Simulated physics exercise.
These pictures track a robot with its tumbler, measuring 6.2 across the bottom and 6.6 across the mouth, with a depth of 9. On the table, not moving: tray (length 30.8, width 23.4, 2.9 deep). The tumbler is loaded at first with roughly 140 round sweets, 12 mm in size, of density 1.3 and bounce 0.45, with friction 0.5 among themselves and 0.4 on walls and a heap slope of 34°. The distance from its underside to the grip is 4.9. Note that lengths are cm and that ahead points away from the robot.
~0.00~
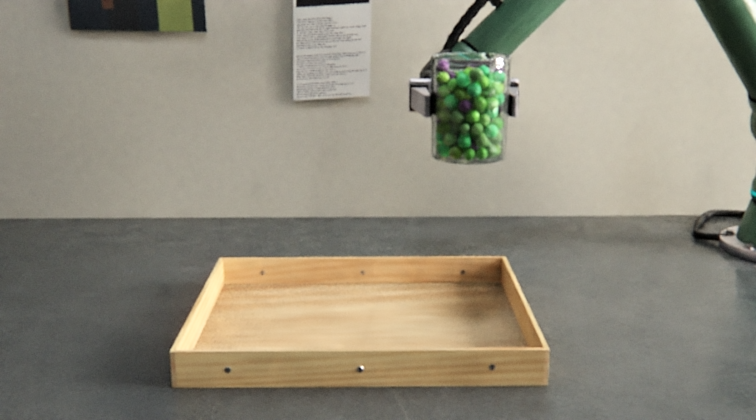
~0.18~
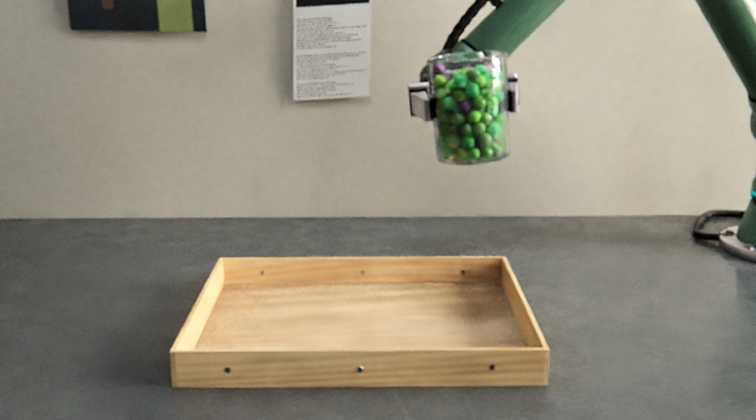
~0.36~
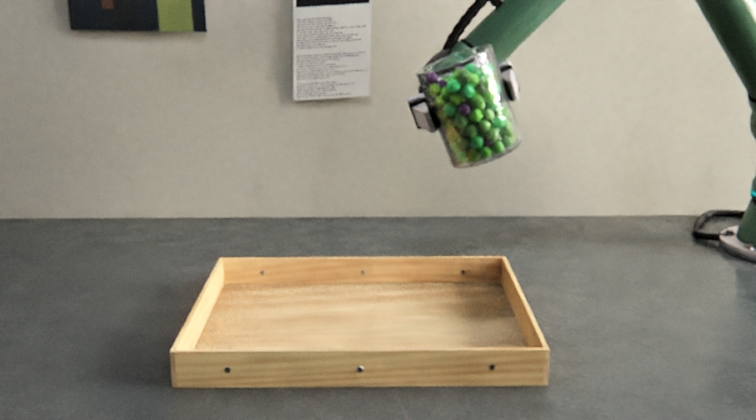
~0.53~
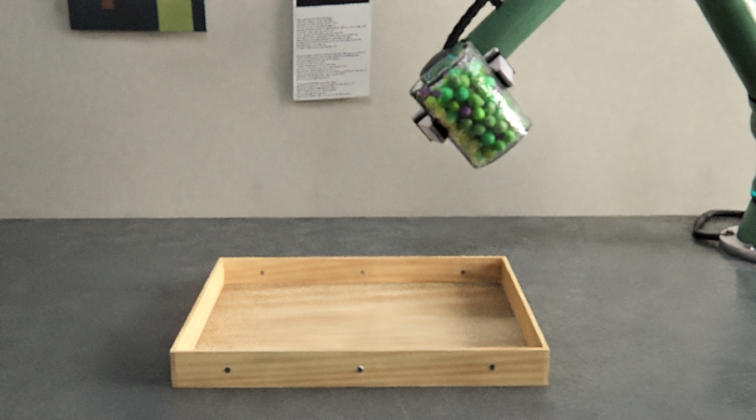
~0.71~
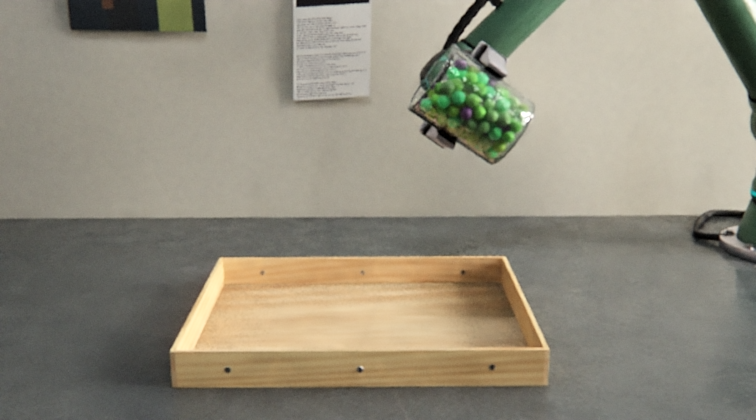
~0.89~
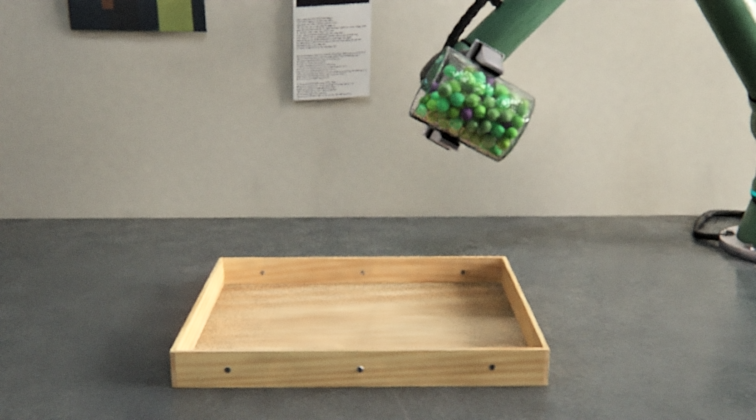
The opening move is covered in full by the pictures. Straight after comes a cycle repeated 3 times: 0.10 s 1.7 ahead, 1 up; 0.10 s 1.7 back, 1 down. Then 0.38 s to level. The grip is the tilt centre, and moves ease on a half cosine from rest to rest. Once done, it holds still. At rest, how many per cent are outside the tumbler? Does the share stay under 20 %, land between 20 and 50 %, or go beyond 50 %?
It stays under 20 %.
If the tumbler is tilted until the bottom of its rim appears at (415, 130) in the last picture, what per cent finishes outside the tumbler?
About 45 %.
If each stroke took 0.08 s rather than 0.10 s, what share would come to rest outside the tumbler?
It would be near 25 per cent.
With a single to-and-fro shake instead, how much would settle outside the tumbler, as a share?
In that case, some 5 per cent.
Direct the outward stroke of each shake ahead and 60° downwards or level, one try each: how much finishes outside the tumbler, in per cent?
Near 0 and 10 percent respectively.
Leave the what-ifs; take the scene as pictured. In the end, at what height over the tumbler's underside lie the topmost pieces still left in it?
Height at rest: Approx. 8.5 cm.
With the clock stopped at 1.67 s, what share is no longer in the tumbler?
Around 10 percent at that moment.
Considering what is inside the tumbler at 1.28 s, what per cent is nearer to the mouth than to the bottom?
Around 50 per cent of it.
After 1.28 s, tilted 61° forward, highest piece 24 above the table; 131 in the tumbler, 3 in the tray, 6 in flight or on a rim.
After 1.67 s, tilted 32° forward, highest piece 25 above the table; 125 in the tumbler, 13 in the tray, 2 in flight or on a rim.
After 2.07 s, level, highest piece 25 above the table; 125 in the tumbler, 15 in the tray.
After 3.12 s, level, highest piece 25 above the table; 125 in the tumbler, 15 in the tray.
At rest, 125 in the tumbler, 15 in the tray. That is 11 % outside the tumbler.
